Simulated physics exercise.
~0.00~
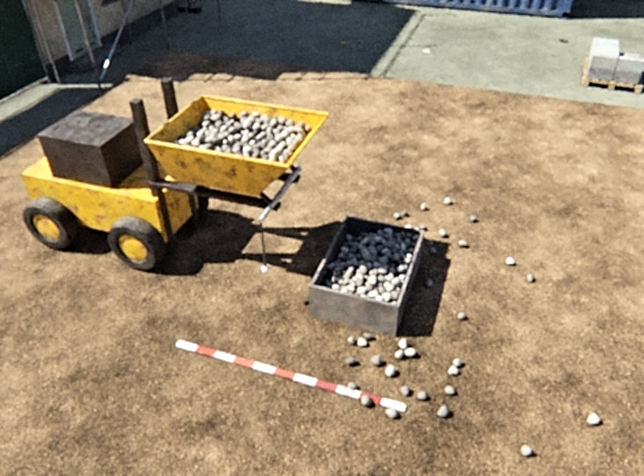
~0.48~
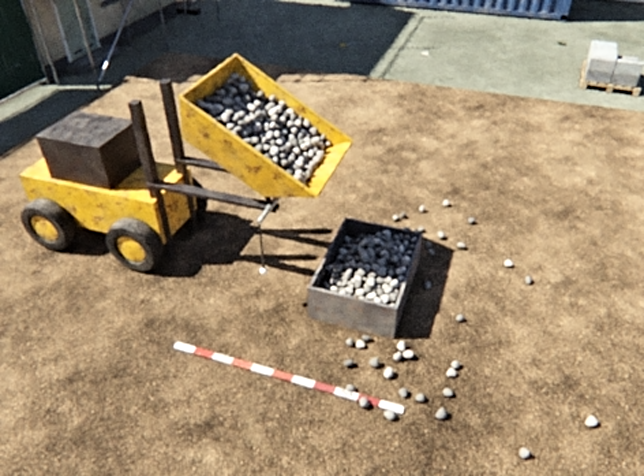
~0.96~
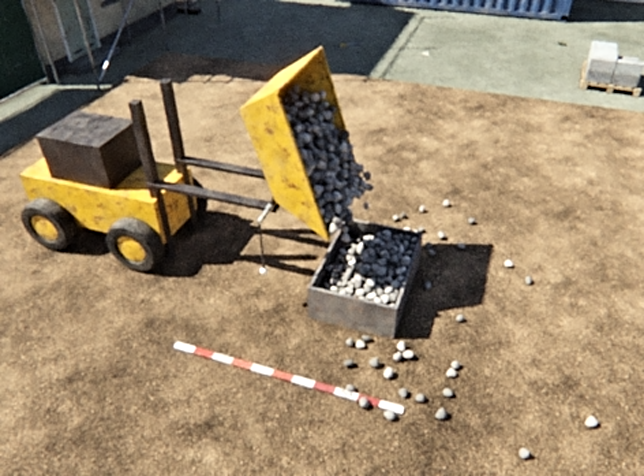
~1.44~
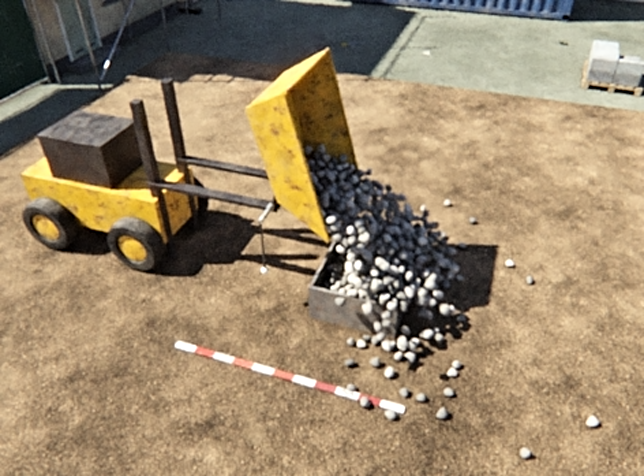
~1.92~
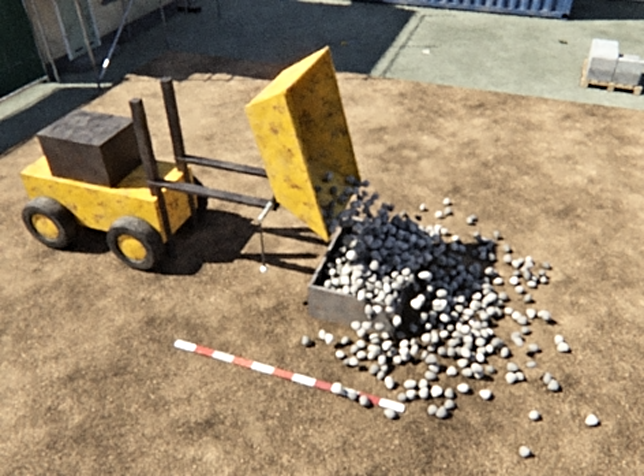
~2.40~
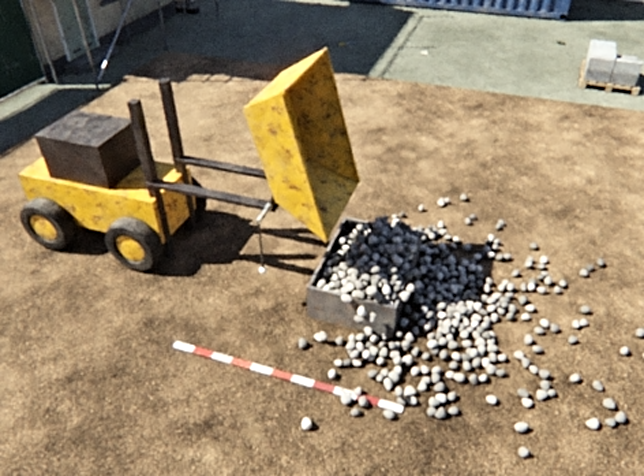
A yellow skip tips its grey stones into a nearly full bin, and many spill beyond.
